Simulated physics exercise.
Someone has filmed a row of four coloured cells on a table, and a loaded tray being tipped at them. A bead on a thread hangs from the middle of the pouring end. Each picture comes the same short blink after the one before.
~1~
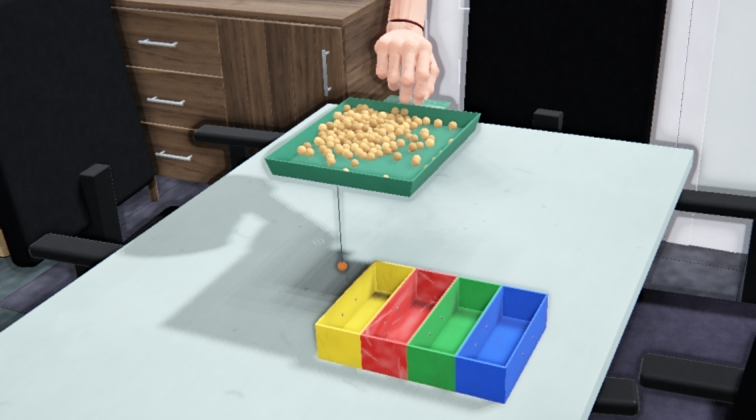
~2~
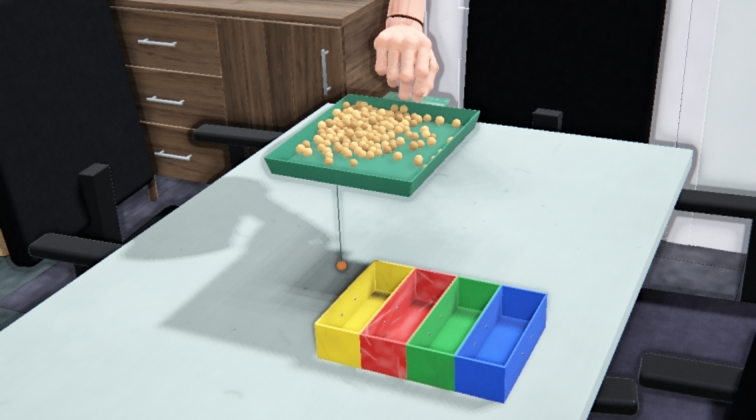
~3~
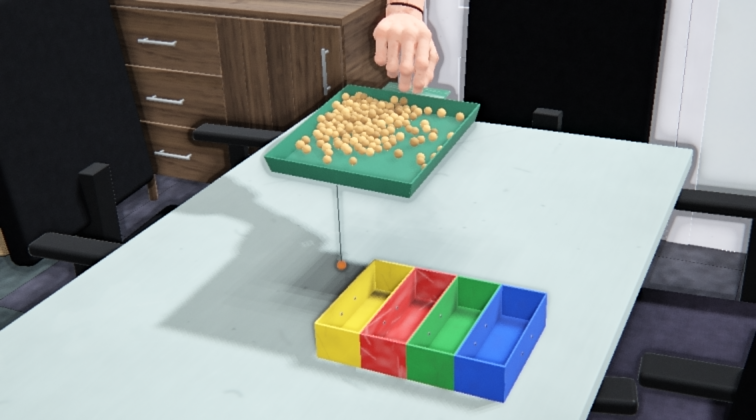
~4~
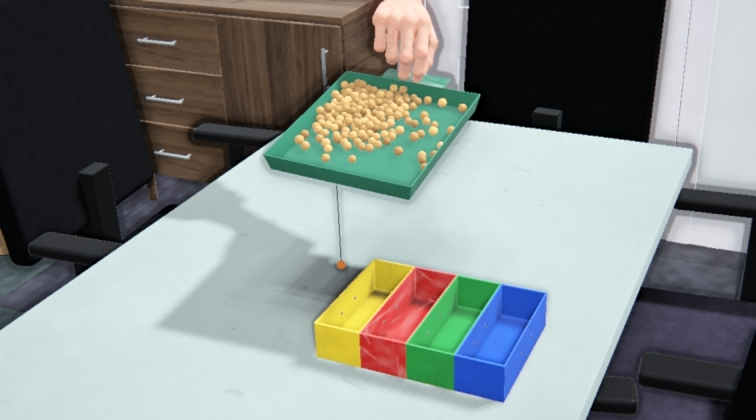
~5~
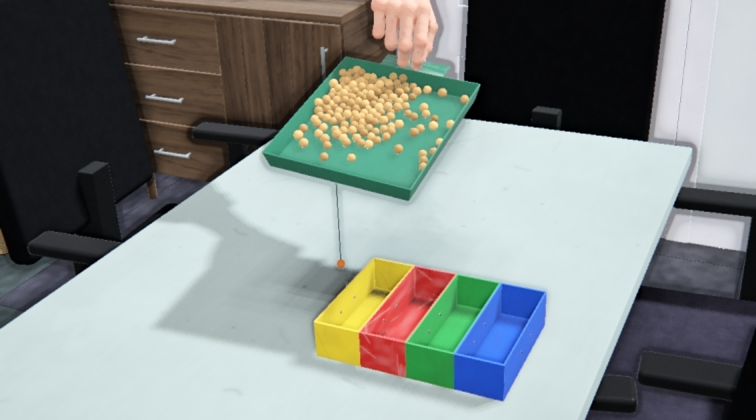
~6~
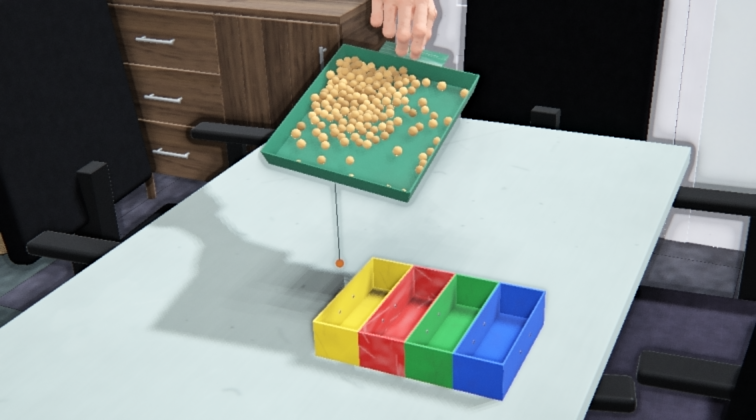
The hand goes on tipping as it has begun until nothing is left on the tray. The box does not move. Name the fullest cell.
The red cell gets the most.
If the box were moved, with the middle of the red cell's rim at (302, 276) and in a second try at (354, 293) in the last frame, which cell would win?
One: The blue one. Two: The cell in green.
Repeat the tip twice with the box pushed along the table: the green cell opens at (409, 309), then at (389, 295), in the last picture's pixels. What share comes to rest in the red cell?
Near 30 % and 10 %.
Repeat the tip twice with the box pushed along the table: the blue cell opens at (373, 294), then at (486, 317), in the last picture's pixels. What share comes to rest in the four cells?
Roughly 40 per cent, and 100 per cent.
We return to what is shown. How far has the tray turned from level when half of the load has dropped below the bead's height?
Around 90° of tilt.
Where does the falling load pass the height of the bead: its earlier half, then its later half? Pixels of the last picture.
First near (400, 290), later near (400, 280).
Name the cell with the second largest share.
It is that yellow cell.
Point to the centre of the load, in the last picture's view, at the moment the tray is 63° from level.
Close to (382, 187).
Shortly afterwards, tray tipped steeply; near two thirds on the tray; a little in the red cell; only a few in the yellow cell; only a few in the green cell; a little falling or outside the box.
Next, tray tipped past a quarter turn; a little on the tray; near half in the red cell; near a quarter in the yellow cell; only a few in the green cell; only a few in the blue cell; a little falling or outside the box.
Some moments later, tray tipped past a quarter turn; near two thirds in the red cell; near a quarter in the yellow cell; only a few in the green cell; only a few in the blue cell; a little falling or outside the box.
In the end, tray tipped past a quarter turn; near two thirds in the red cell; near a quarter in the yellow cell; only a few in the green cell; only a few in the blue cell; a little outside the box.
